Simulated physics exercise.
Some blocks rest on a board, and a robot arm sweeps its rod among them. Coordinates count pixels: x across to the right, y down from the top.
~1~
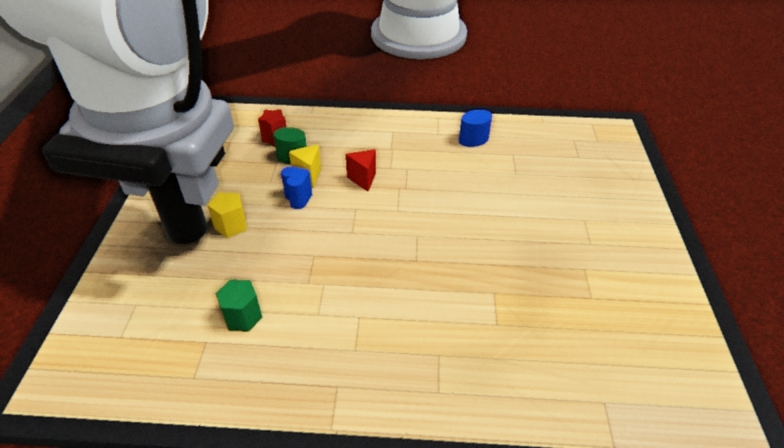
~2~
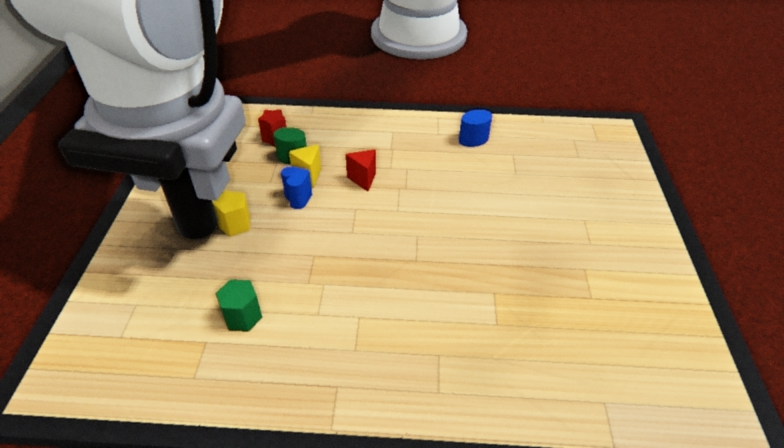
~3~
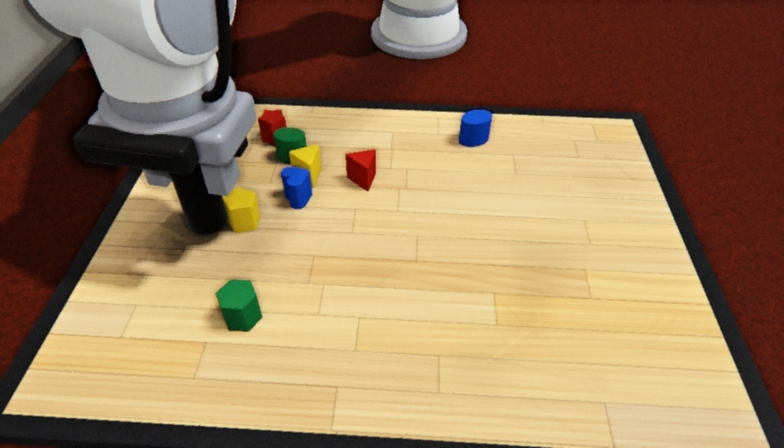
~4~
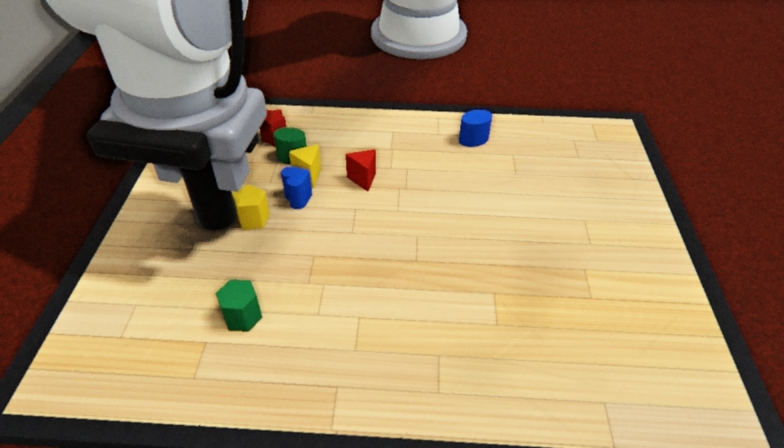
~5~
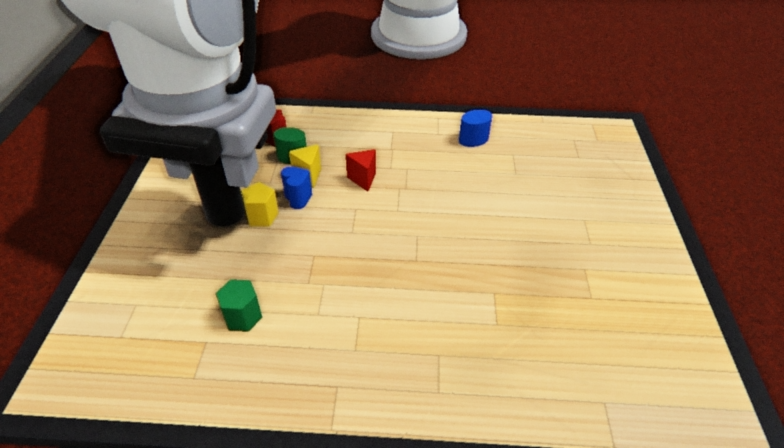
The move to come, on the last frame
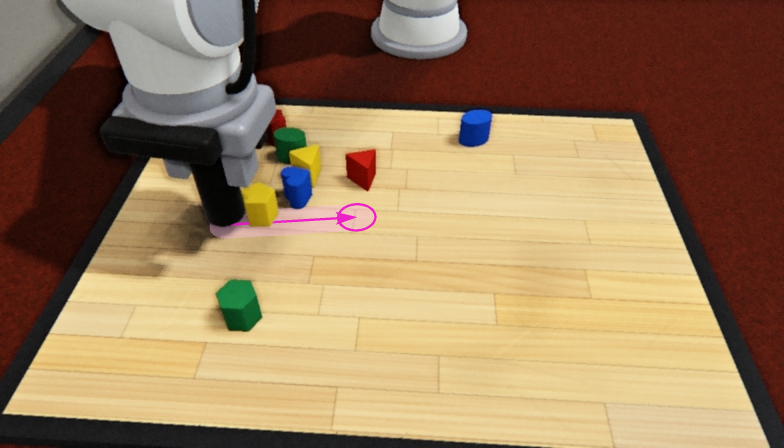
A white and grey robot arm with a black rod works at the left side of a light wooden board edged in black, seen from above at an angle by a still camera. Red, green, yellow and blue blocks cluster near the upper left, with a green one nearer and a blue one farther right. The rod pushes a yellow pentagonal block slowly rightward and slightly away, toward the blue heart-shaped block, while the others stay still.
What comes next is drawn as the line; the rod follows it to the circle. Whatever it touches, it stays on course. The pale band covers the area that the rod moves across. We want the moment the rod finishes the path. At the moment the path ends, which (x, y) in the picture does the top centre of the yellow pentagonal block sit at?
The yellow pentagonal block ends near (370, 173).
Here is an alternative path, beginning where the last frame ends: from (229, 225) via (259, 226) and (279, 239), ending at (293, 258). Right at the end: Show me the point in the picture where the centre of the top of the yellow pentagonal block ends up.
The centre of its top will be at (296, 192).
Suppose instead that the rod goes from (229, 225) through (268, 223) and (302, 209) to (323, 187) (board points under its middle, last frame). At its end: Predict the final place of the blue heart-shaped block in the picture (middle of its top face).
The centre of its top will be at (345, 148).
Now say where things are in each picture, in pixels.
In the first frame, lower end of the rod (188, 232), tops of blocks, yellow pentagonal block (225, 202), blue heart-shaped block (295, 175), yellow triangular piece (306, 153), red triangular piece (363, 157).
In the second frame, rod (199, 227), yellow pentagonal block (230, 201).
In the third frame, rod (209, 223), yellow pentagonal block (239, 198).
In the fourth frame, rod (218, 219), yellow pentagonal block (248, 195).
In the fifth frame, rod (226, 215), yellow pentagonal block (257, 193), blue heart-shaped block (295, 175), yellow triangular piece (306, 153), red triangular piece (363, 157).
The drawn path runs straight from (229, 225) to (357, 217).
What follows on the original path. One third of the way, rod (272, 212); yellow pentagonal block (301, 188), turned 15° anticlockwise; blue heart-shaped block (308, 171), turned 45° anticlockwise; yellow triangular piece (307, 151), turned 15° anticlockwise.
Two thirds of the way, rod (314, 210); yellow pentagonal block (342, 181), turned 35° anticlockwise; blue heart-shaped block (321, 168), turned 85° anticlockwise; yellow triangular piece (308, 150), turned 25° anticlockwise.
At the end, rod (356, 207); yellow pentagonal block (371, 173), turned 55° anticlockwise; blue heart-shaped block (321, 168), turned 85° anticlockwise; yellow triangular piece (308, 150), turned 25° anticlockwise; red triangular piece (366, 155), turned 30° anticlockwise.
